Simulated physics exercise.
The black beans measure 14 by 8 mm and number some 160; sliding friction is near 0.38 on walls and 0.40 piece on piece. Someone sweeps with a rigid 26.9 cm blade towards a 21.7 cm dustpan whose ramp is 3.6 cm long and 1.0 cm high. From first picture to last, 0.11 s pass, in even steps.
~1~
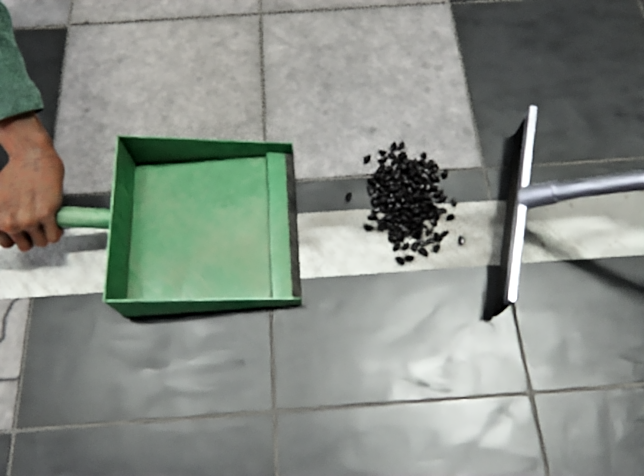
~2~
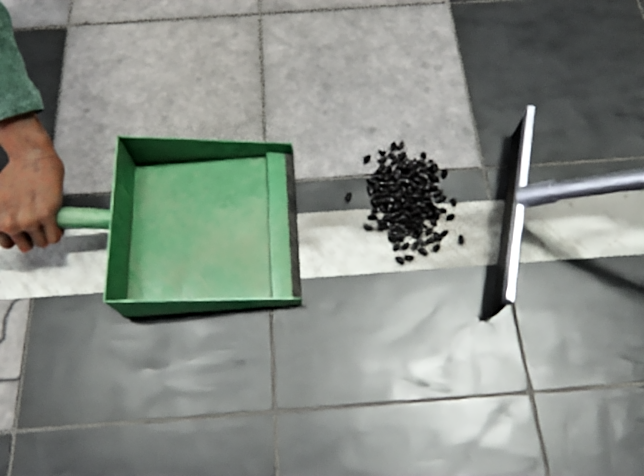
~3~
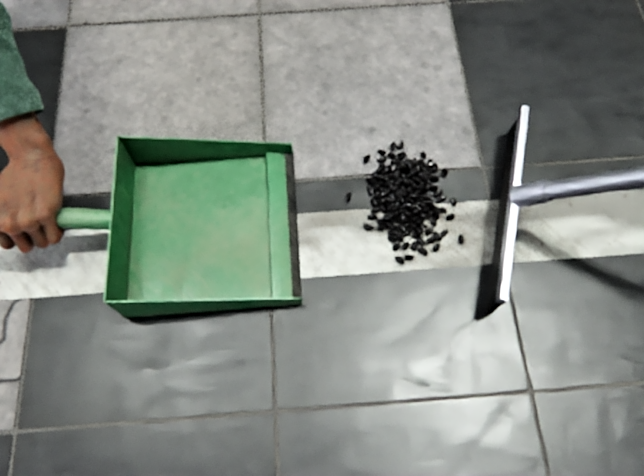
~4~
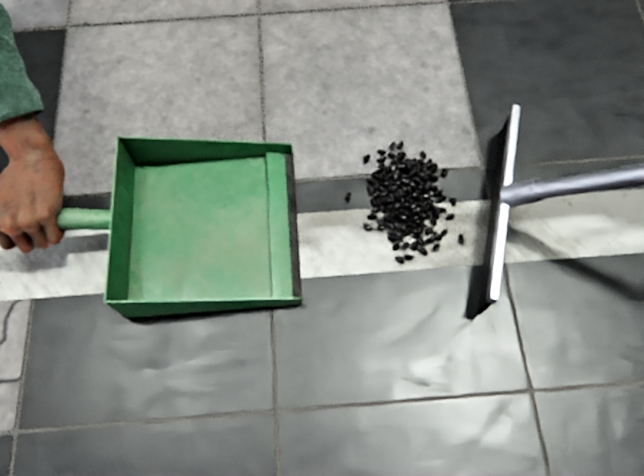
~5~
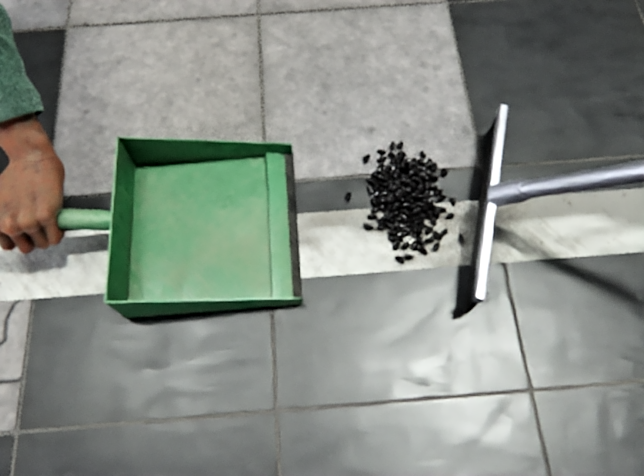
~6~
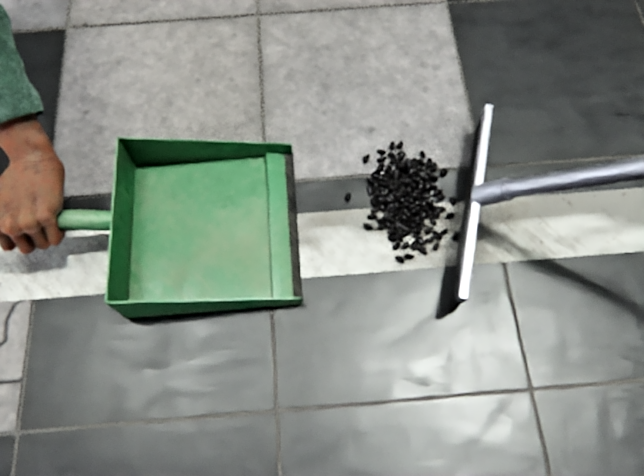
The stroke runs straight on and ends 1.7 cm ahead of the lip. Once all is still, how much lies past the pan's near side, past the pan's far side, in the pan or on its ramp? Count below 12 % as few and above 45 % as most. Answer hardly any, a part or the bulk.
Near side hardly any, far side a part, pan a part.
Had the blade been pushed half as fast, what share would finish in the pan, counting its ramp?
In that case some 5 per cent.
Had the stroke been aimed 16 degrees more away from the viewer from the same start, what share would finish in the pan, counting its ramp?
In that case some 35 per cent.
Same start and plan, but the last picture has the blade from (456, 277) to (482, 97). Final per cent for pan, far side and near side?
Pan 35, far 40, near 0.
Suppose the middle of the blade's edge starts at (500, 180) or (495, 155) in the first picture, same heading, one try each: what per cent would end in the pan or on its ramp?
Some 40 and 40 per cent.
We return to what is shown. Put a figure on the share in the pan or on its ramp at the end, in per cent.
About 35 per cent.
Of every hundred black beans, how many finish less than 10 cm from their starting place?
Roughly 0 per cent.
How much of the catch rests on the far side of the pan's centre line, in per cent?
About 60 per cent.
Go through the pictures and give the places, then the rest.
The first picture shows blade from (509, 301) to (530, 114), moved 0.0 cm, 0 of the pieces shifted so far; middle of the pieces at (410, 200); pan at (199, 231).
The second picture shows blade from (507, 300) to (528, 114), moved 0.2 cm, 0 of the pieces shifted so far; middle of the pieces at (410, 200).
The third picture shows blade from (501, 300) to (522, 113), moved 0.9 cm, 0 of the pieces shifted so far; middle of the pieces at (410, 200).
The fourth picture shows blade from (492, 299) to (514, 113), moved 2.0 cm, 0 of the pieces shifted so far; middle of the pieces at (410, 200).
The fifth picture shows blade from (478, 298) to (501, 112), moved 3.6 cm, 0 of the pieces shifted so far; middle of the pieces at (410, 200).
The sixth picture shows blade from (462, 298) to (487, 112), moved 5.4 cm, 1 of the pieces shifted so far; middle of the pieces at (409, 199); pan at (200, 232).
Then, 0.11 s after the last picture, middle of the blade 13 cm from the lip; 0 % over the lip, far side 5 %, near side 0 %.
Then, 0.18 s after the last picture, middle of the blade 7 cm from the lip; 0 % over the lip, far side 15 %, near side 0 %.
Then, 0.39 s after the last picture, middle of the blade 6 cm from the lip; 35 % over the lip, far side 20 %, near side 0 %.
In the end, near side 0 %, far side 20 %, pan 35 %, in front of the lip or behind the blade 45 %.
